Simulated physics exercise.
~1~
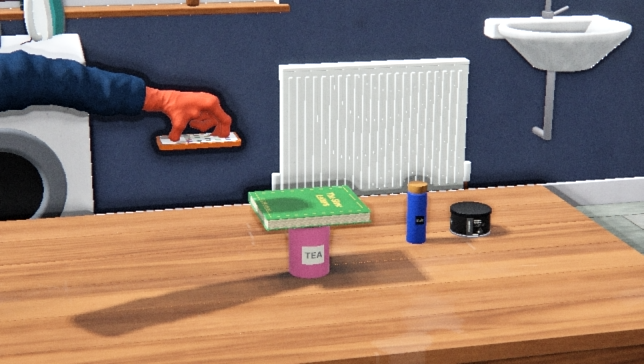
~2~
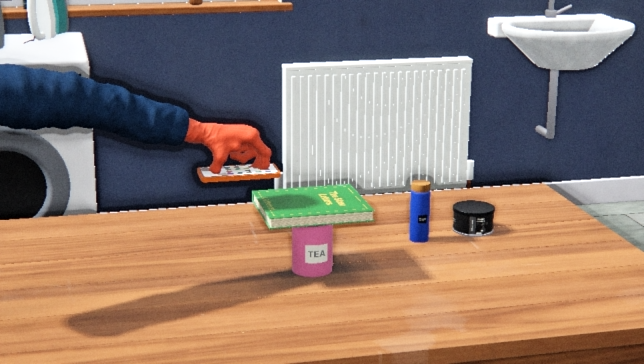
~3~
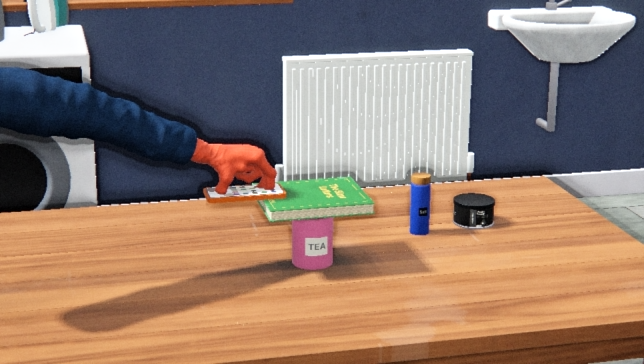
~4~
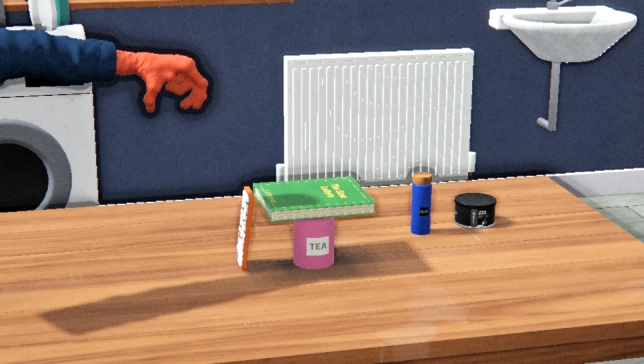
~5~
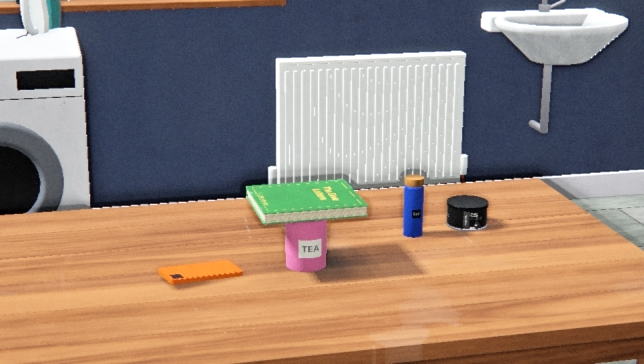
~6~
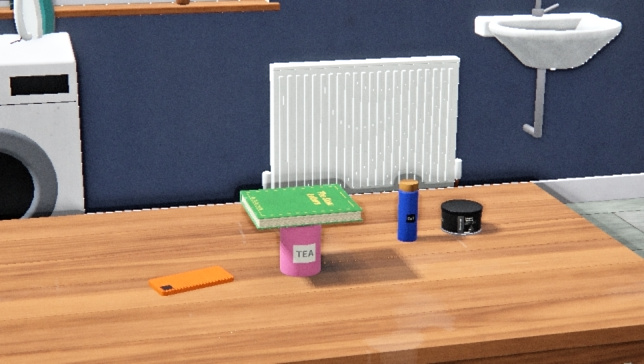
An orange phone, released by a hand beside a green book, tips and falls onto the table.
